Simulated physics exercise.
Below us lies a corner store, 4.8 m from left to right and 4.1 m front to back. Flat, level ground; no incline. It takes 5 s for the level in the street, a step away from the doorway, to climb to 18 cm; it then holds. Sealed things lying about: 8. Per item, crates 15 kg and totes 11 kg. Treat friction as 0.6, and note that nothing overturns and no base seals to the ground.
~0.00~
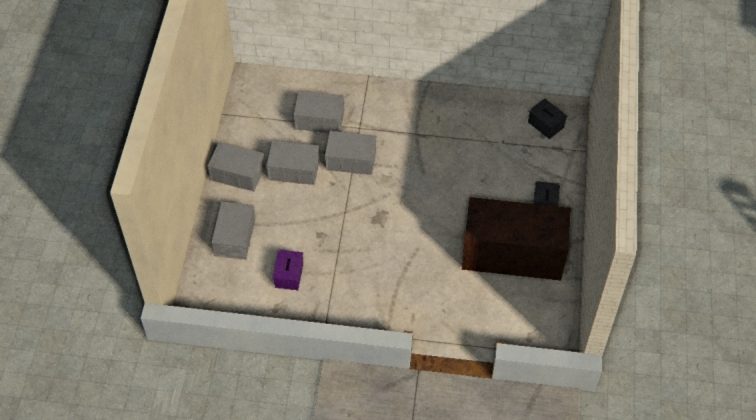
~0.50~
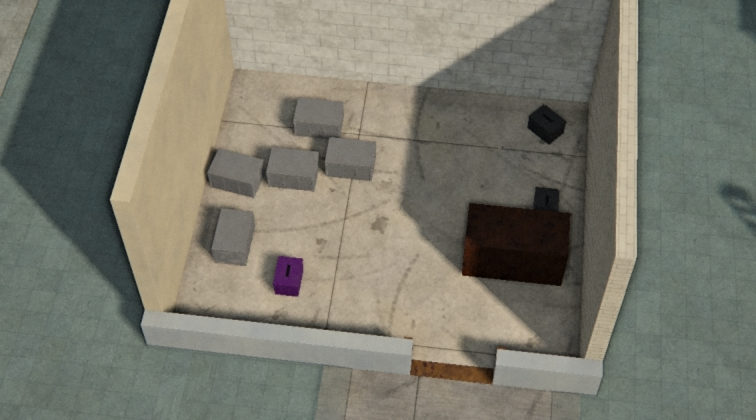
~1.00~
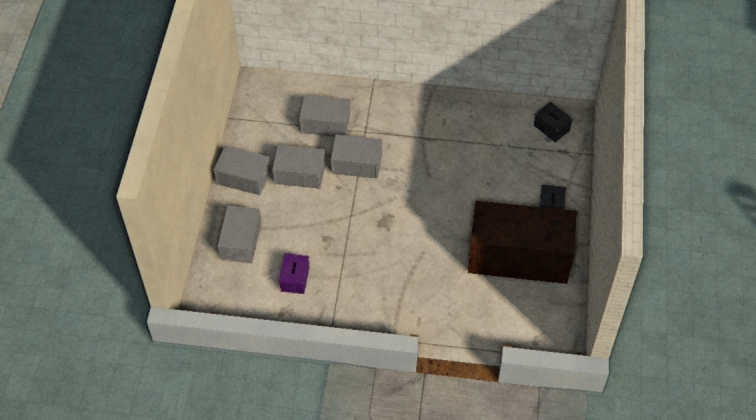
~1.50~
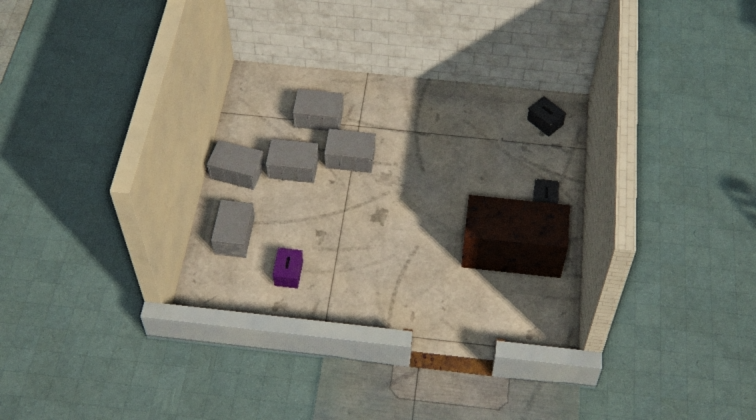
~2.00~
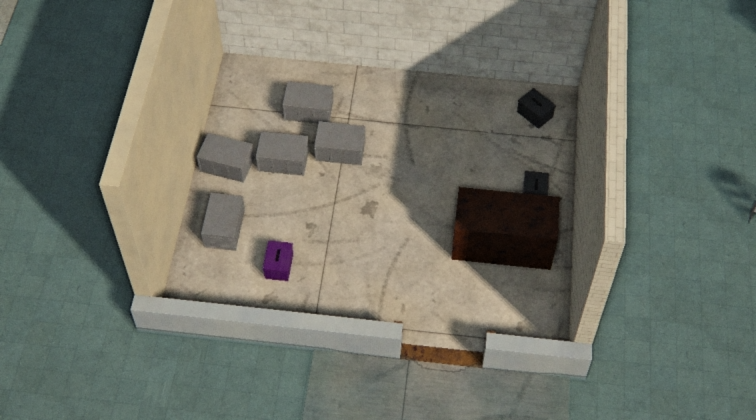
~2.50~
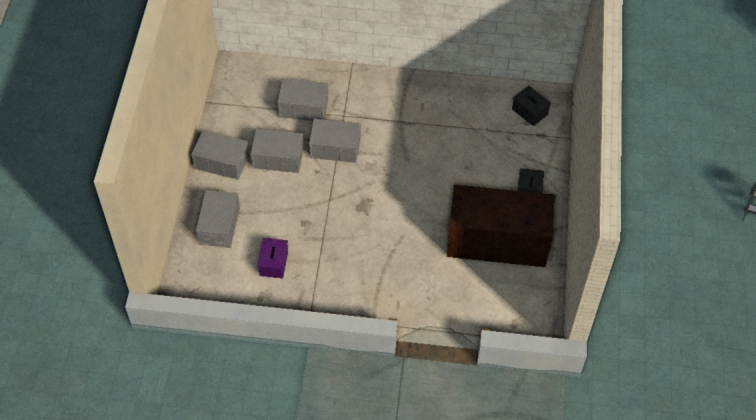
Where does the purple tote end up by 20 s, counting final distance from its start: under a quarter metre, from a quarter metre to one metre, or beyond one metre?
Under a quarter metre.
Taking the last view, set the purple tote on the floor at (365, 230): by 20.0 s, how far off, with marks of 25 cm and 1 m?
Outcome - it covers a small distance.
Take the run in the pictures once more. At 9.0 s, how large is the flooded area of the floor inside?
Some 15 m2 of it.
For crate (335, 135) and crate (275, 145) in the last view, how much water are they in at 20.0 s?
About 10 and 9 cm.
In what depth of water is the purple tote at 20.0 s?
Somewhere close to 7 cm.
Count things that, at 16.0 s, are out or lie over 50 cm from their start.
By my reckoning, 4.
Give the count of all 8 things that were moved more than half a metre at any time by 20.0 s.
That adds up to 5.
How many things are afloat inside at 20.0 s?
Just then, the number is 7.
After 4.0 s the purple tote is near (273, 253), 0.0 m from its start, aground; 0 afloat.
After 9.0 s the purple tote is near (273, 253), 0.0 m from its start, aground; 0 afloat.
After 16.0 s the purple tote is near (273, 253), 0.0 m from its start, aground; 4 afloat.
After 20.0 s the purple tote is near (273, 253), 0.0 m from its start, aground; 7 afloat.
